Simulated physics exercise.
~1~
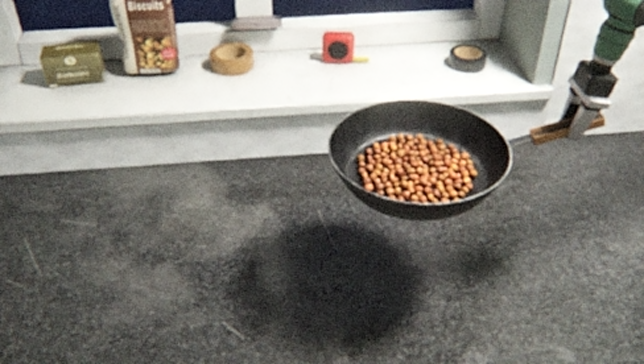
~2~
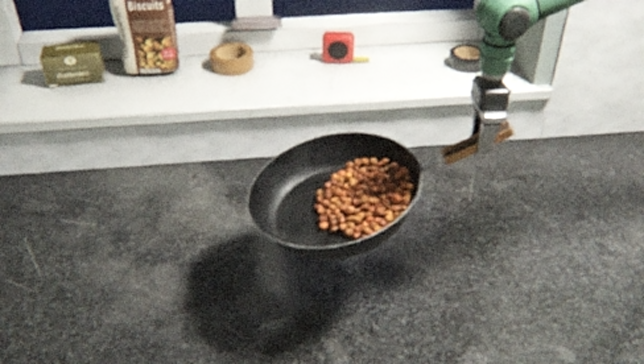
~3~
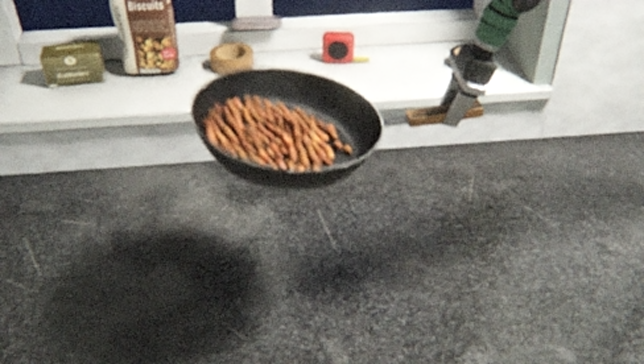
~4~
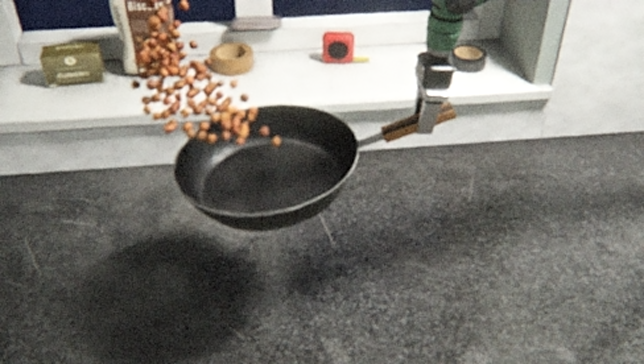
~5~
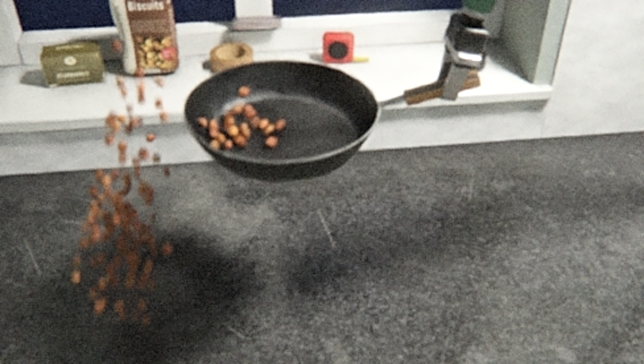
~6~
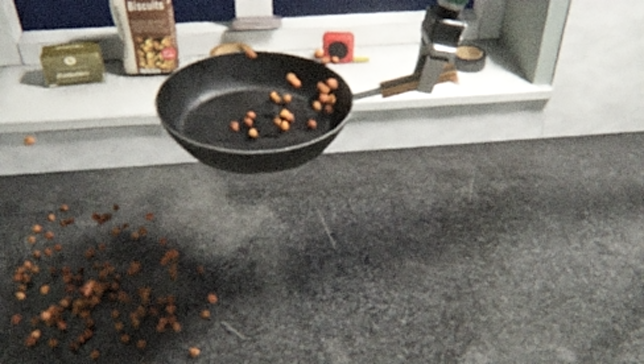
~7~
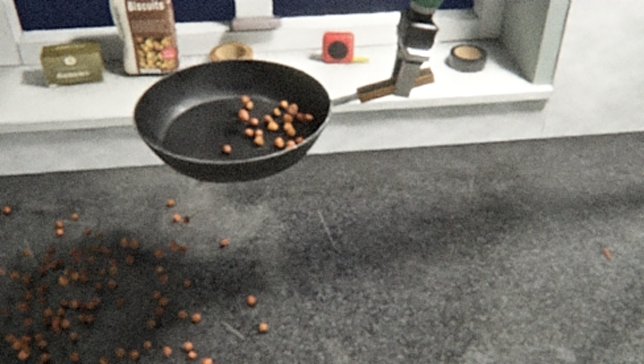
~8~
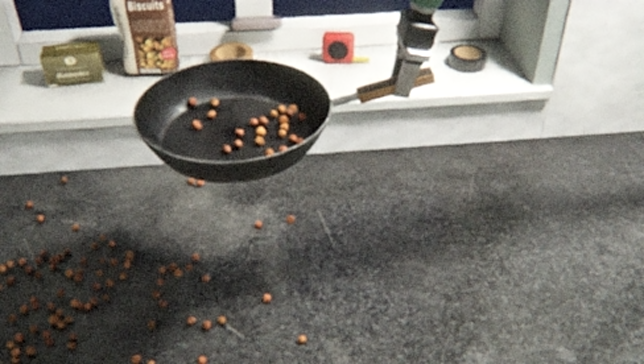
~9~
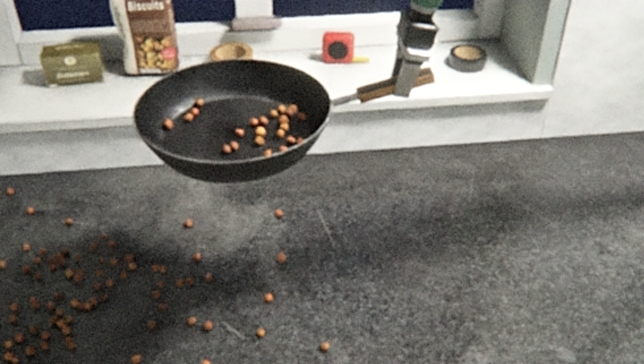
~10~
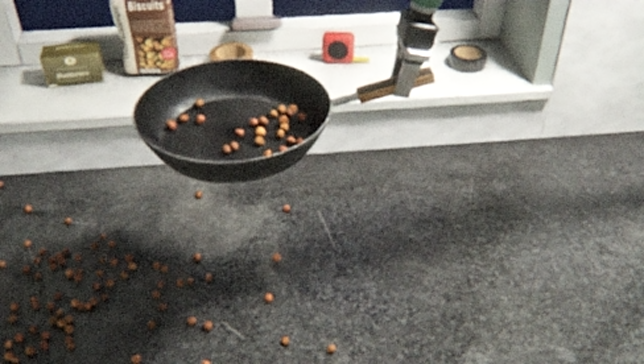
In this clip, a robot arm swings a dark frying pan of hazelnuts leftward over a grey surface, tilting it and tossing the nuts up beyond its left side. Most scatter across the surface, while a small group stays in the pan, which ends held still in the air.
